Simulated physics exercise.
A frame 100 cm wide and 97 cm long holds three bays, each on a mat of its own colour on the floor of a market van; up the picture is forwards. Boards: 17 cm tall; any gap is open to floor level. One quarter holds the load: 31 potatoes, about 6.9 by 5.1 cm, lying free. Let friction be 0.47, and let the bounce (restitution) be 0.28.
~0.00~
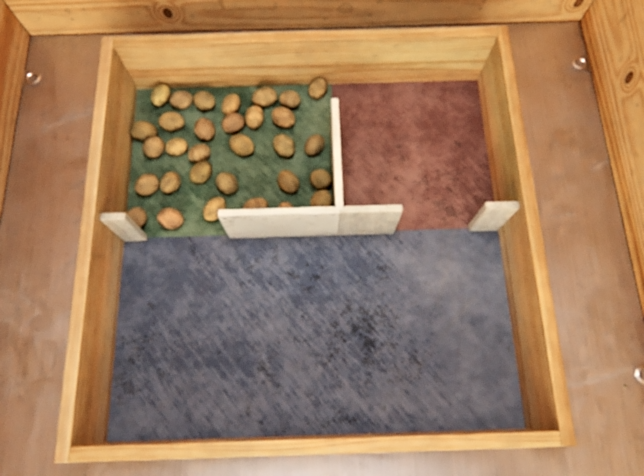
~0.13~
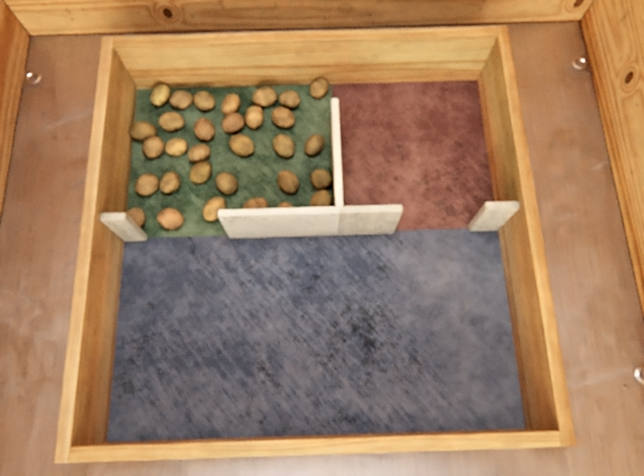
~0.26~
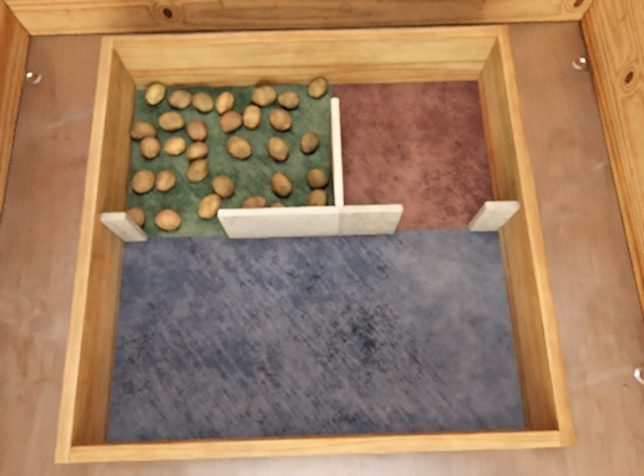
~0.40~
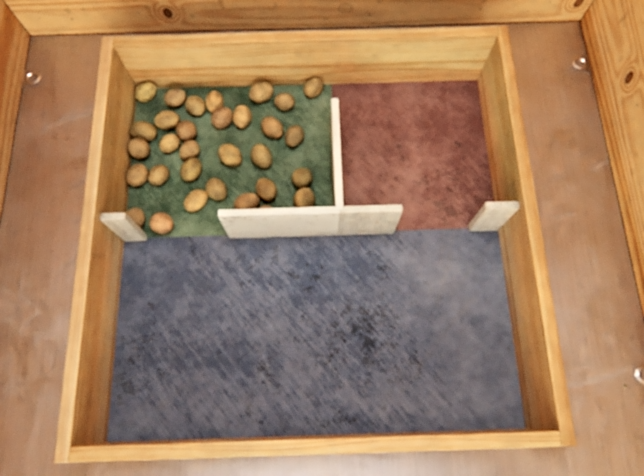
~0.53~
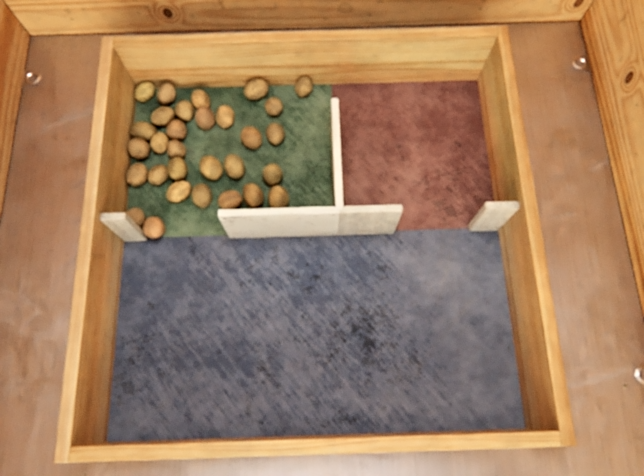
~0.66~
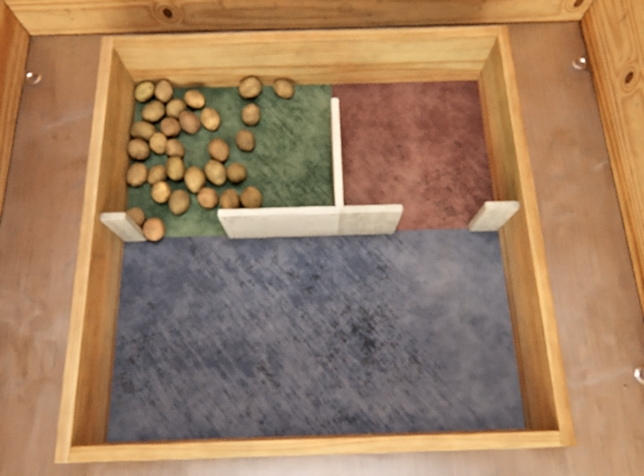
Potatoes lying loose on the green mat slide and roll left, bunching toward the frame's side.
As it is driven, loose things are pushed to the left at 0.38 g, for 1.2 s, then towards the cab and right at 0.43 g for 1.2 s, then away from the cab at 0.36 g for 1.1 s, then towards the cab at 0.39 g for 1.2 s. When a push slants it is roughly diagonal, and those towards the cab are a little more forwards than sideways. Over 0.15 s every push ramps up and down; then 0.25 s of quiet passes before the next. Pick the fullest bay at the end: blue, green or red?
The green bay.
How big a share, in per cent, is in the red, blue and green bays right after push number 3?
In per cent: Red 10, blue 40 and green 50.
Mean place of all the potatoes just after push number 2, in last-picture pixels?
On average, close to pixel (271, 109).
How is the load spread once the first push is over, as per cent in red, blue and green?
Shares - red: 0, blue: 10, green: 90 (per cent).
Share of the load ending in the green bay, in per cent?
80 %, roughly.
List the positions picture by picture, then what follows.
Middle of the blue mat (314, 330); middle of the green mat (232, 156); middle of the red mat (412, 151); 31 in the green bay; the potato farthest behind, in the direction of the first push, is at (318, 89), in the first frame.
In the second frame, 31 in the green bay; the potato farthest behind, in the direction of the first push, is at (319, 88).
In the third frame, 31 in the green bay; the potato farthest behind, in the direction of the first push, is at (318, 88).
In the fourth frame, 31 in the green bay; the potato farthest behind, in the direction of the first push, is at (313, 88).
In the fifth frame, 31 in the green bay; the potato farthest behind, in the direction of the first push, is at (304, 87).
In the sixth frame, 31 in the green bay; the potato farthest behind, in the direction of the first push, is at (284, 88).
After push 1 (1.44 s), 2 in the blue bay and 29 in the green bay.
After push 2 (2.89 s), 6 in the red bay and 25 in the green bay.
After push 3 (4.24 s), 3 in the red bay, 11 in the blue bay and 17 in the green bay.
After push 4 (5.69 s), 5 in the red bay, 1 in the blue bay and 25 in the green bay.
When it is over (at 6.80 s), 5 in the red bay, 1 in the blue bay and 25 in the green bay.
